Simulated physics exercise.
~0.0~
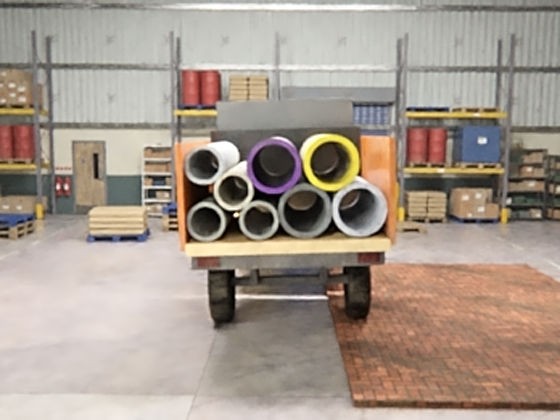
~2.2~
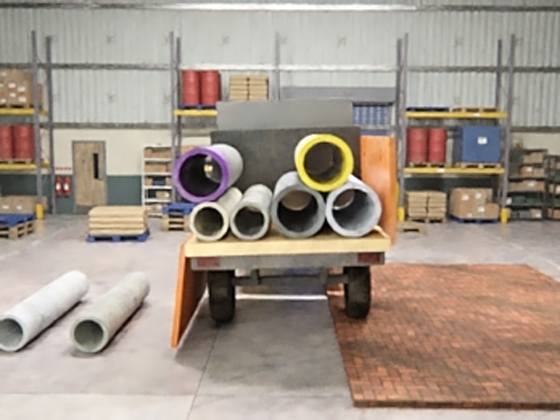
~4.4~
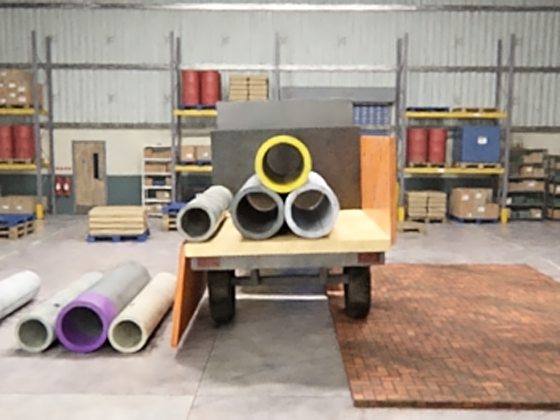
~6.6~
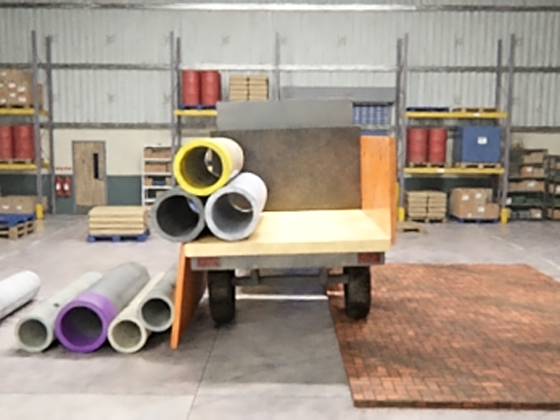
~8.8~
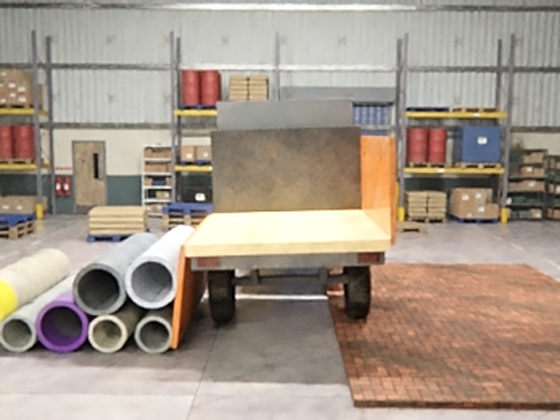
Concrete pipes, mostly grey with one purple and one yellow, lie stacked end-on across a flatbed between orange side boards, seen from behind in a warehouse with stocked shelves at the back and a patch of red brick at the right. The left board drops open and hangs down, and grey pipes roll off onto the floor at the left. The purple pipe follows and settles among them. The yellow one shifts left atop the remaining grey pipes until it nears the open edge. Finally the deck is bare, with the yellow pipe off it, at the far left of the heaped pipes.
